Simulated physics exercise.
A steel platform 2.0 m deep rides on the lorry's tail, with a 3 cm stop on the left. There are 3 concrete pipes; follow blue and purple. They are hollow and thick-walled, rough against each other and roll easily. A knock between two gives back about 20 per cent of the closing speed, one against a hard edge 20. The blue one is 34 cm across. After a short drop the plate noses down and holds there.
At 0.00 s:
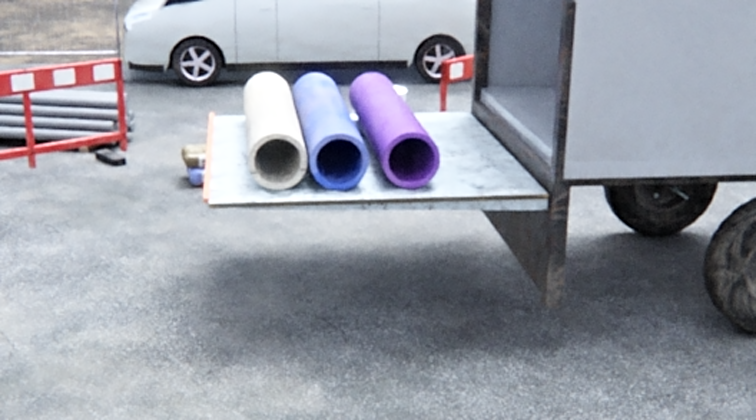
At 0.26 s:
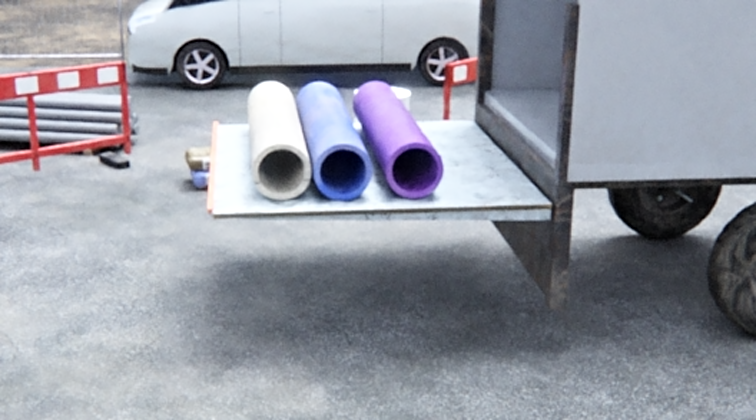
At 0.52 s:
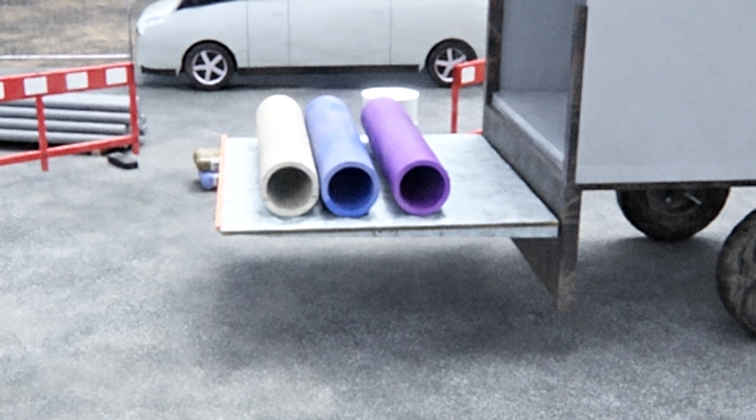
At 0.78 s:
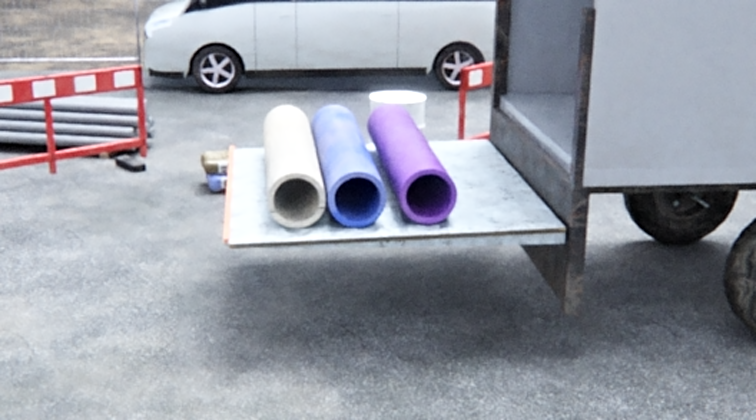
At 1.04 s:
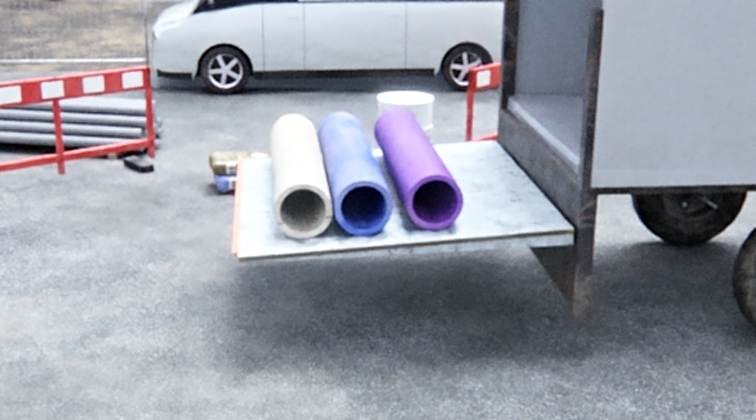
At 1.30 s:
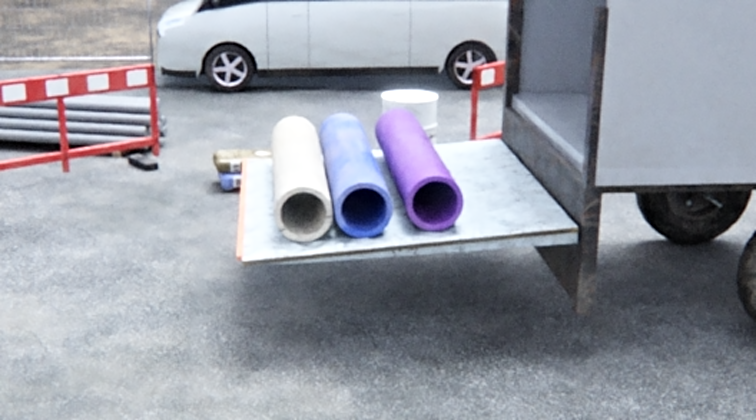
Paved yard, a lorry's tail platform lowering slightly and dipping a little at its left end, carrying cream, blue and purple pipes.
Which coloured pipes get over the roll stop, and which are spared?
The blue pipe is held back, the purple is held back.
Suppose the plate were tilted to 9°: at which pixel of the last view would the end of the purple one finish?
Near (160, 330).
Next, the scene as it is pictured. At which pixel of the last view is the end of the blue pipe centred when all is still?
At about (309, 215).
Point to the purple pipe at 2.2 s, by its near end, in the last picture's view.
At about (393, 207).
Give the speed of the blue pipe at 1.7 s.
About 0.3 m/s.
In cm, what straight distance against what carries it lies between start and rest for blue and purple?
Moved: Blue 35, purple 40.
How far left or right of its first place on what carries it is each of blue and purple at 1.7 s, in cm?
Blue 10 left, purple 10 left.
After 1.7 s, blue is on the plate, 65 cm from the stop, rolling left; purple is on the plate, 105 cm from the stop, rolling left; 0 gone from the plate.
After 2.2 s, blue is on the plate, 45 cm from the stop, rolling left; purple is on the plate, 90 cm from the stop, rolling left; 0 gone from the plate.
At rest (2.7 s), blue is on the plate, 40 cm from the stop; purple is on the plate, 75 cm from the stop; 0 gone from the plate.
